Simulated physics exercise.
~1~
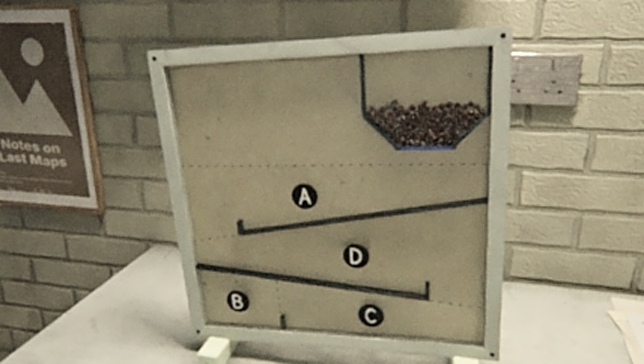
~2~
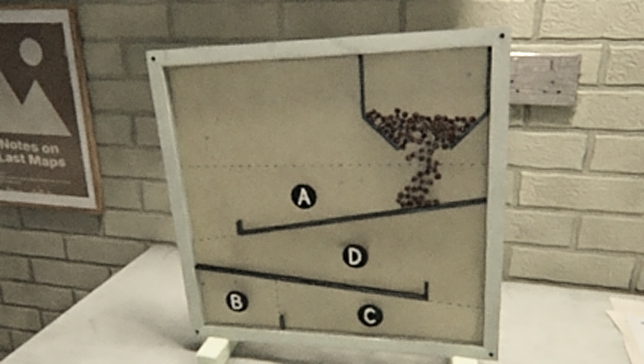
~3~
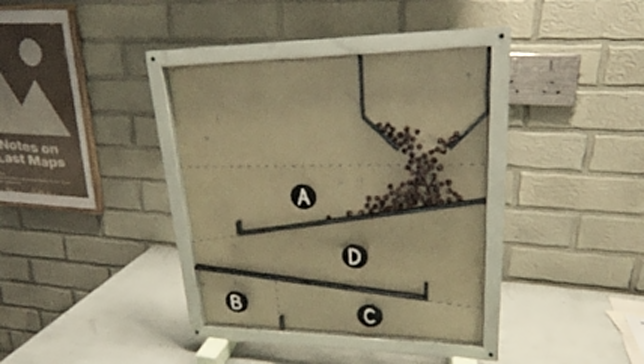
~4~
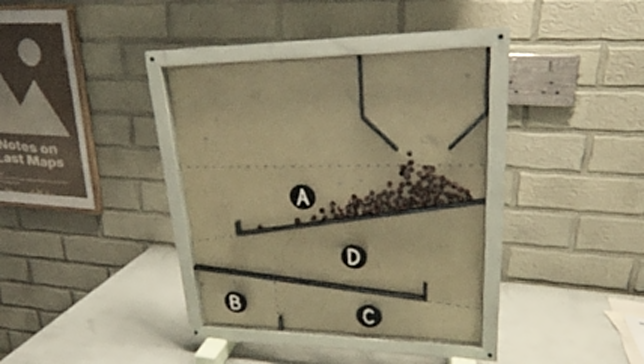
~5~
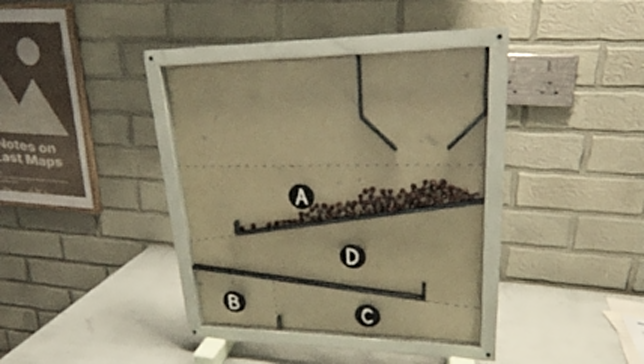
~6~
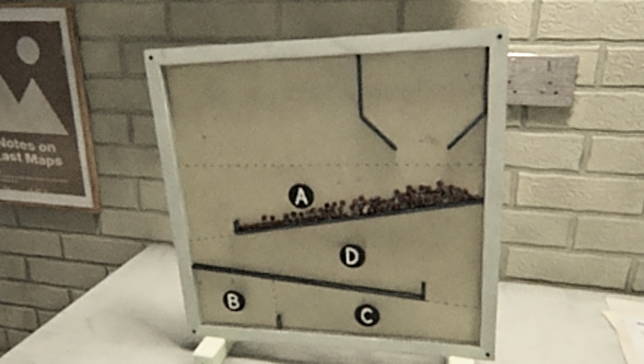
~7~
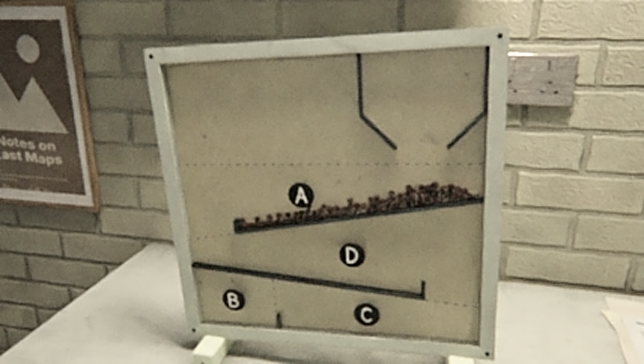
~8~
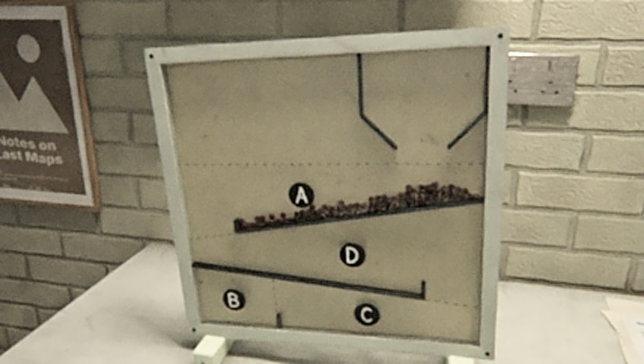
On a pale surface against a brick wall, dark round pills poured from a hopper in a framed, clear-fronted case, piled onto the upper sloping ledge, spread down it to the left, and settled there, all in section A.
